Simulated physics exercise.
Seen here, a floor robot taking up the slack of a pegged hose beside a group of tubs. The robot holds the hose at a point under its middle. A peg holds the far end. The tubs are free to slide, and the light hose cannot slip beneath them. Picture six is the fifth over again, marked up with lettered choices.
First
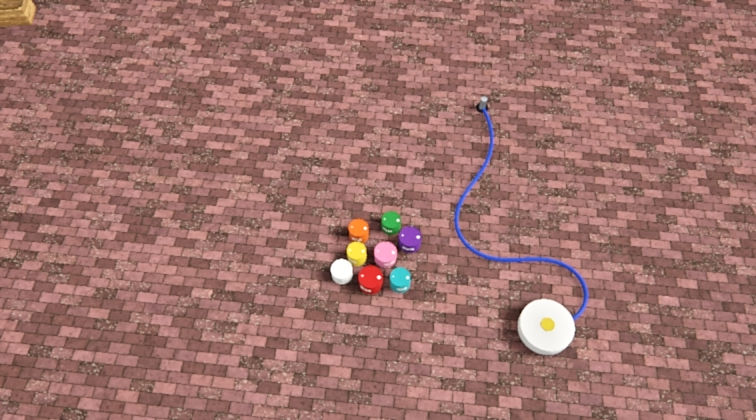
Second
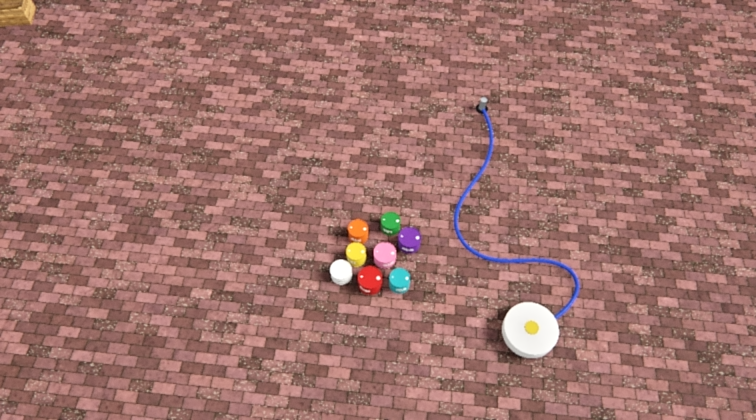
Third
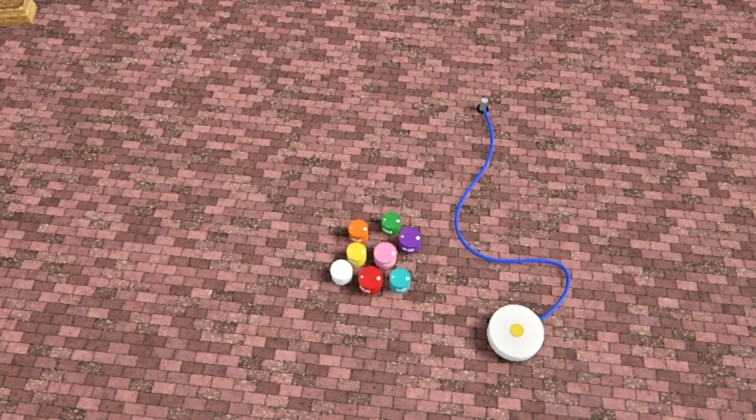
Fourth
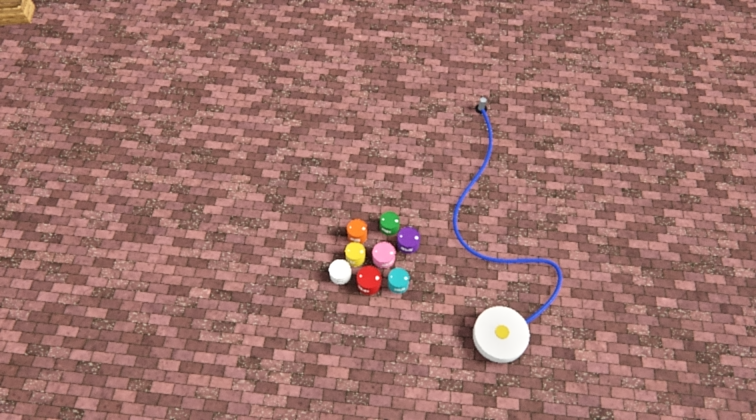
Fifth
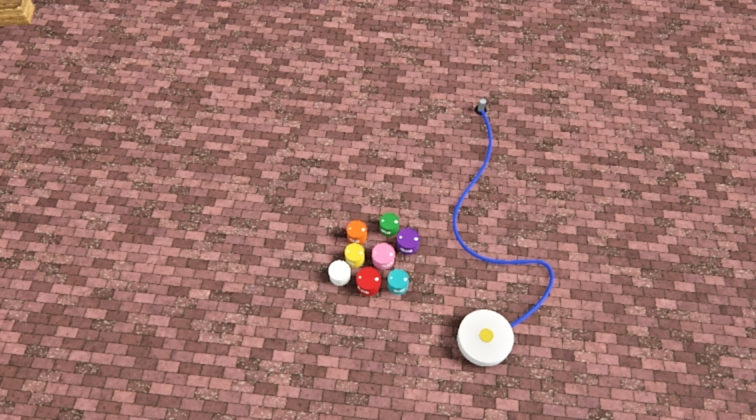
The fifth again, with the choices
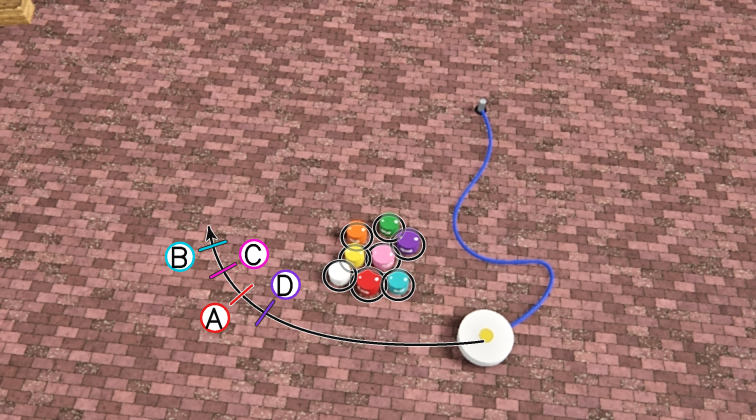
The footage shows a round white robot with a yellow center sliding steadily left across a brick-patterned floor, drawing one end of a curving blue hose whose far end stays pegged, while a cluster of colorful tubs stays practically still.
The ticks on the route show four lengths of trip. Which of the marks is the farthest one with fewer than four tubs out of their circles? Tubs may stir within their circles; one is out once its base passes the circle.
The farthest stop within the limit is A.
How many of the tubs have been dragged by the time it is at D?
The count is none.
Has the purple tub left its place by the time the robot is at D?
By then, no.
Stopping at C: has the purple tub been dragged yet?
By then, yes.
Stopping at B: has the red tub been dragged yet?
Yes.
On the marked copy, A at (242, 295); B at (213, 246); C at (223, 271); D at (265, 313); the route from (483, 341) via (309, 332) to (209, 227).
Taking A. A third of the way, robot (394, 341).
Two thirds of the way, robot (302, 327).
When it is over, robot (240, 291); turquoise tub (388, 272); one over the rings.
As for the rest, B has eight over the rings; C has seven over the rings; D is within the limit but short.
